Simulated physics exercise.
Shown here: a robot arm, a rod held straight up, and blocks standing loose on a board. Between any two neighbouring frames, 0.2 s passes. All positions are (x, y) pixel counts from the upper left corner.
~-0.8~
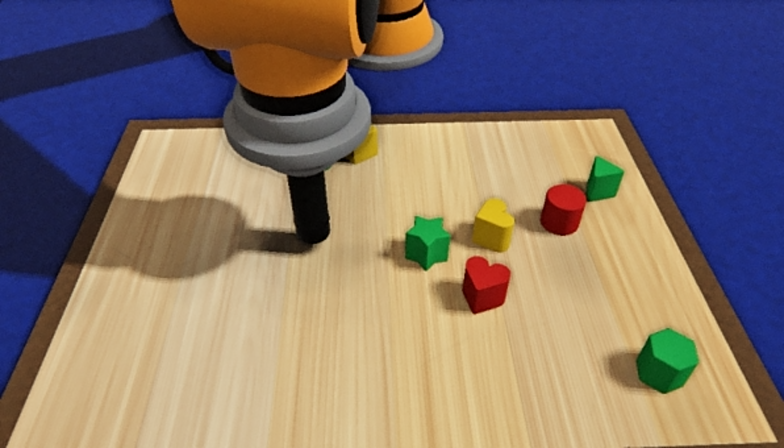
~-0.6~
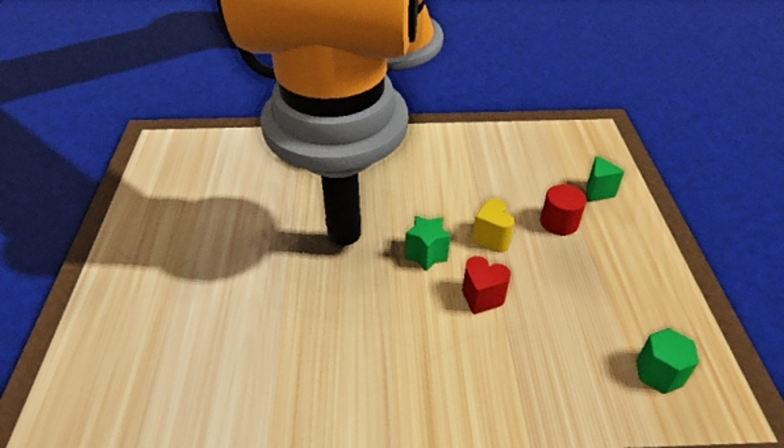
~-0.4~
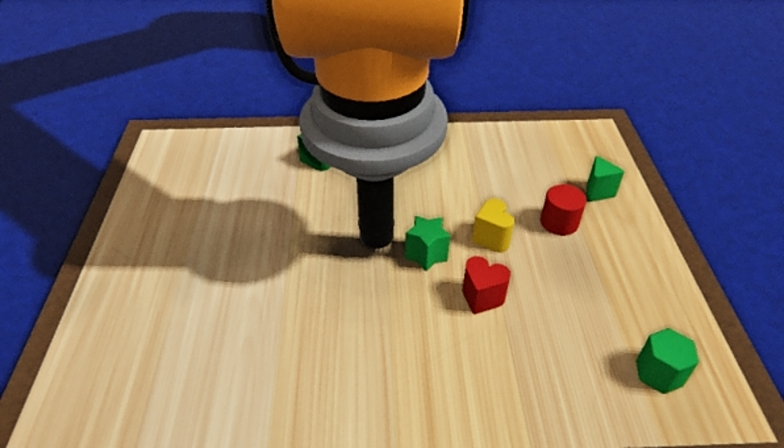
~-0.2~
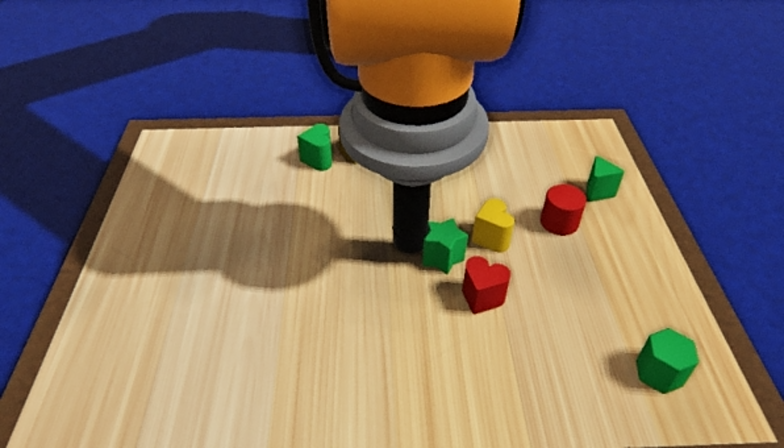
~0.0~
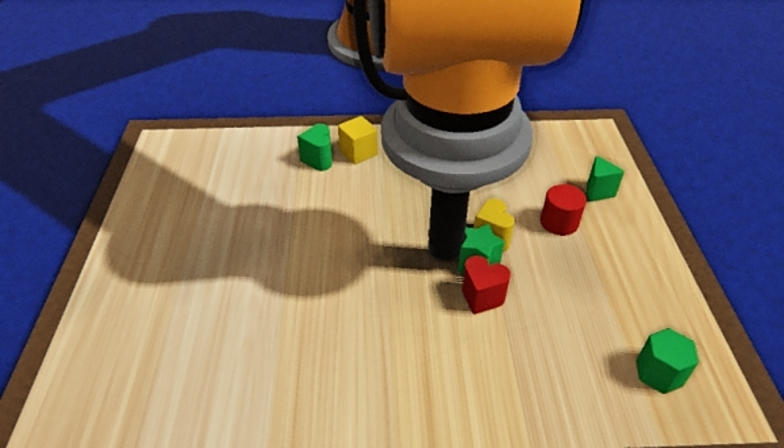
The robot arm's rod moves right and pushes the green star block toward the red heart.
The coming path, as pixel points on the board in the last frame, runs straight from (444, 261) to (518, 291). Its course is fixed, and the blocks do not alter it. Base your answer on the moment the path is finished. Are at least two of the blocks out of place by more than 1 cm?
Yes.
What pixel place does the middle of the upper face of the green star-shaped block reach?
The middle of its upper face will lie at (549, 249).
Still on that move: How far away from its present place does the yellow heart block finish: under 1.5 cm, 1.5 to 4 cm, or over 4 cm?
Under 1.5 cm.
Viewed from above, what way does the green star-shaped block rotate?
Seen from above, its turn is counter-clockwise.
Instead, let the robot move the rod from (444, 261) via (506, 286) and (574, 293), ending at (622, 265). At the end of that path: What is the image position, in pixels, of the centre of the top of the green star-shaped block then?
It comes to (577, 236).
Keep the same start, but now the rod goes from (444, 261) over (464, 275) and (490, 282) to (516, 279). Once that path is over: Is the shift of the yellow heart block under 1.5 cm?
It seems so.
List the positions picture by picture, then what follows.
In the first frame, rod tip at (314, 233); block tops, green star-shaped block at (428, 228); red heart block at (486, 272); yellow heart block at (496, 212).
In the second frame, rod at (345, 235); blocks unchanged.
In the third frame, rod at (377, 238); blocks unchanged.
In the fourth frame, rod at (410, 242); green star-shaped block at (445, 232).
In the fifth frame, rod at (445, 249); green star-shaped block at (481, 238); red heart block at (486, 272); yellow heart block at (496, 212).
What follows on the original path. Halfway along, rod at (482, 263); green star-shaped block at (519, 247), turned 15° anticlockwise; red heart block at (494, 280).
At the end, rod at (521, 279); green star-shaped block at (549, 249), turned 45° anticlockwise; red heart block at (496, 284), turned 15° clockwise; yellow heart block in place.
